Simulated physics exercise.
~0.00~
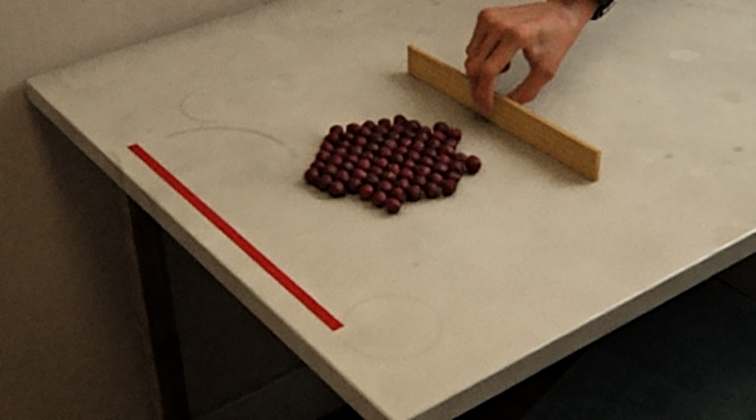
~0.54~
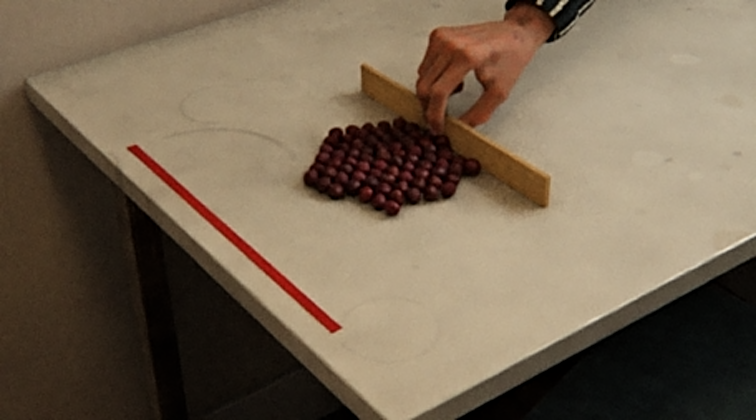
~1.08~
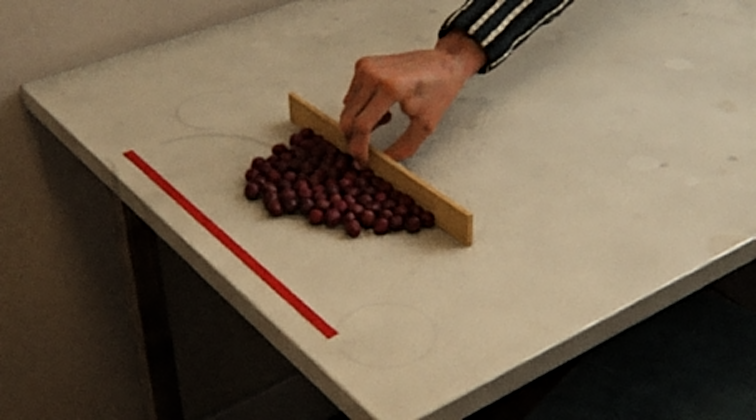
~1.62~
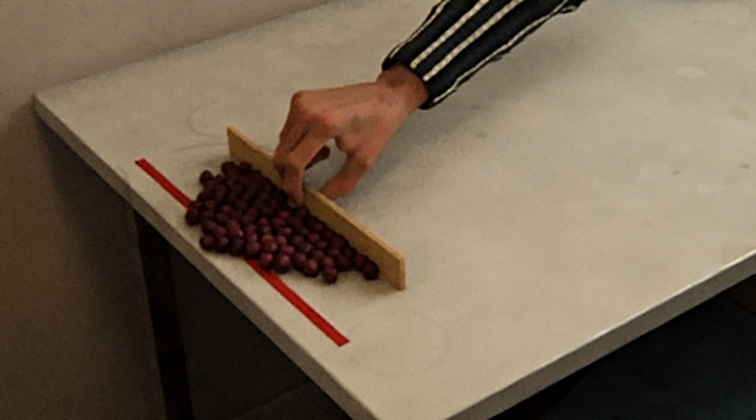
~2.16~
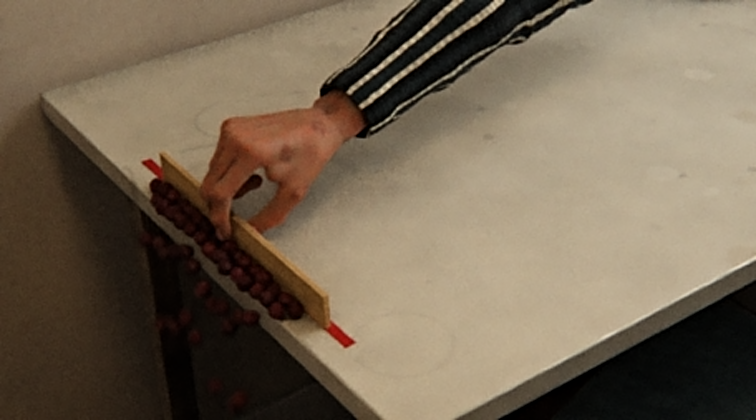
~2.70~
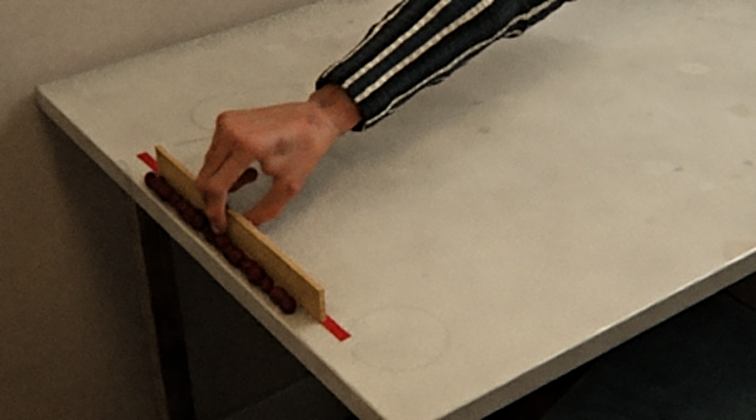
A hand, its sleeve dark with pale stripes, holds a thin tan strip upright on a pale grey tabletop, seen from above at an angle by a slightly swaying camera. A cluster of small, round, dark red pieces lies to the left of the strip, and a line of red tape runs beyond them near the table's left edge. The hand slides the strip left until it meets the cluster and pushes the pieces together across the tape. Many spill over the edge as the strip reaches the tape and stops. Most have fallen, leaving a single row along the strip.
